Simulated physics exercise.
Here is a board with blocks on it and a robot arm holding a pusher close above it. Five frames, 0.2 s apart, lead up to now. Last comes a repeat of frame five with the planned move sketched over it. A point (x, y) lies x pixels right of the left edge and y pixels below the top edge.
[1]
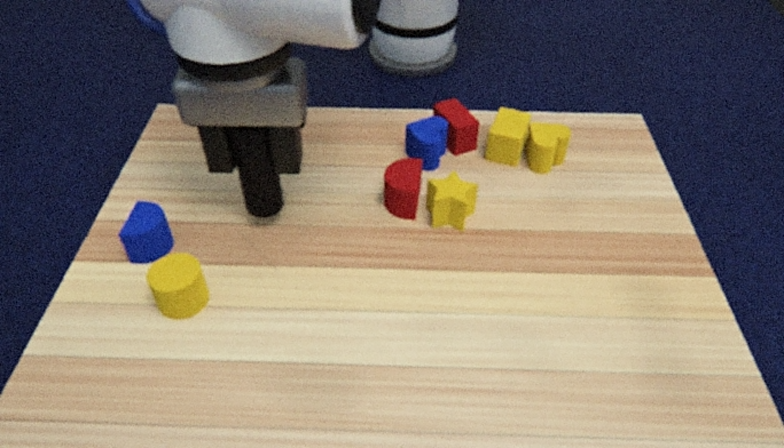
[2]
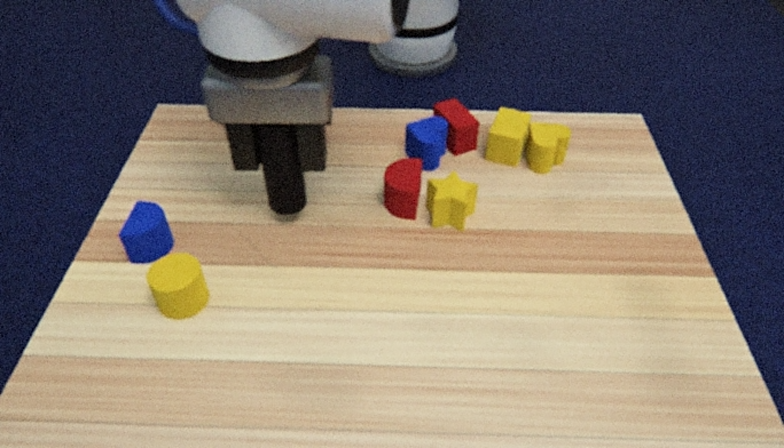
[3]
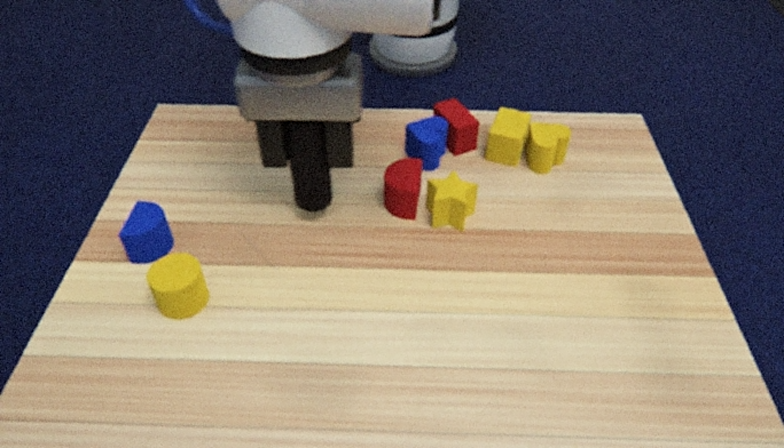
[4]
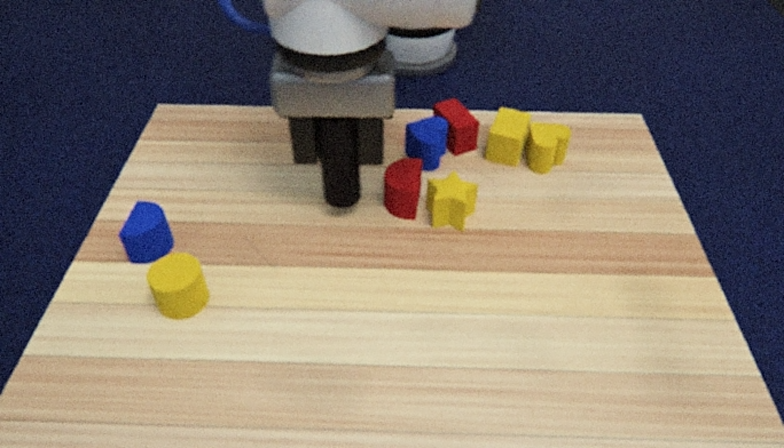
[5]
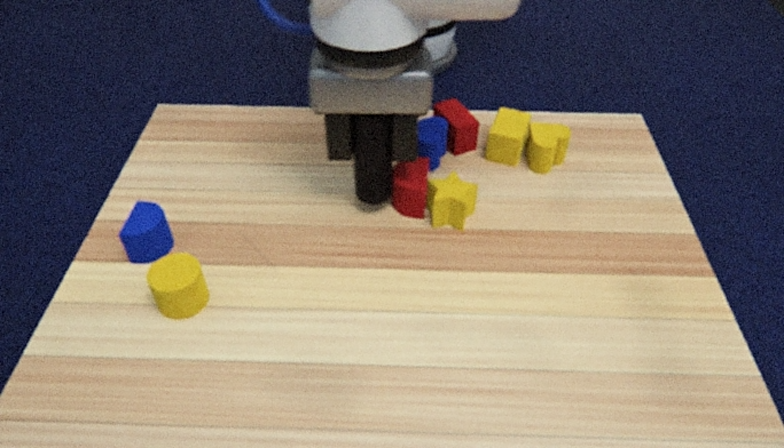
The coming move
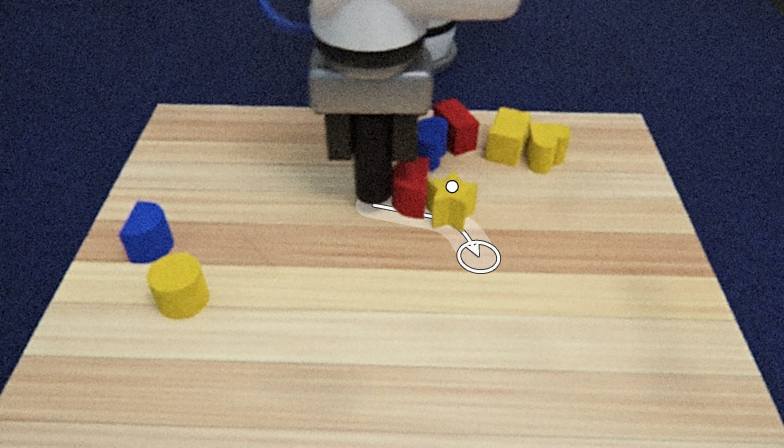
We see a robot arm move its black pusher steadily right above a wooden board of red, blue and yellow blocks, then nudge the curved red block slightly right beside the yellow star, while the other blocks stay still.
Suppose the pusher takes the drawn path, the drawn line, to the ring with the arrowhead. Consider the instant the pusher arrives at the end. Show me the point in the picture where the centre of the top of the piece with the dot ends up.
Around (496, 189).
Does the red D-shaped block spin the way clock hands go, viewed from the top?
In short: No.
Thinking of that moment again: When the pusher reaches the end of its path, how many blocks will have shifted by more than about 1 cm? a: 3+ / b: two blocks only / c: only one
b: Two blocks only.
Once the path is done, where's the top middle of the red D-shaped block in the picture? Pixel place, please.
Put as a pixel place, it's (454, 166).
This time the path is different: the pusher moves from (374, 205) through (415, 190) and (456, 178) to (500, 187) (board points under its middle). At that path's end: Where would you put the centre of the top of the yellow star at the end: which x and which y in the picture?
Its top middle: (487, 188).
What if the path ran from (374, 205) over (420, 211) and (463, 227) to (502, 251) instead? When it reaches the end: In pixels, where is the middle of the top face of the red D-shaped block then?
About (459, 165).
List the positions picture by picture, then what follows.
In the first frame, tip of the pusher at (265, 205), middles of tops, red D-shaped block at (404, 173), blue heart block at (428, 128), yellow star at (452, 187).
In the second frame, pusher at (288, 203), nothing pushed.
In the third frame, pusher at (314, 200), nothing pushed.
In the fourth frame, pusher at (343, 196), nothing pushed.
In the fifth frame, pusher at (374, 193), red D-shaped block at (412, 172), blue heart block at (428, 128), yellow star at (452, 187).
The line goes from (374, 205) over (416, 213) and (457, 226) to (479, 257); the dot is on the yellow star.
What follows on the original path. One third of the way, pusher at (417, 201); red D-shaped block at (446, 168), turned 30° anticlockwise; yellow star at (483, 187), turned 50° clockwise.
Two thirds of the way, pusher at (459, 214); red D-shaped block at (454, 166), turned 50° anticlockwise; yellow star at (492, 188), turned 55° clockwise.
At the end, pusher at (481, 244); red D-shaped block at (454, 166), turned 50° anticlockwise; blue heart block unmoved; yellow star at (496, 189), turned 40° clockwise.
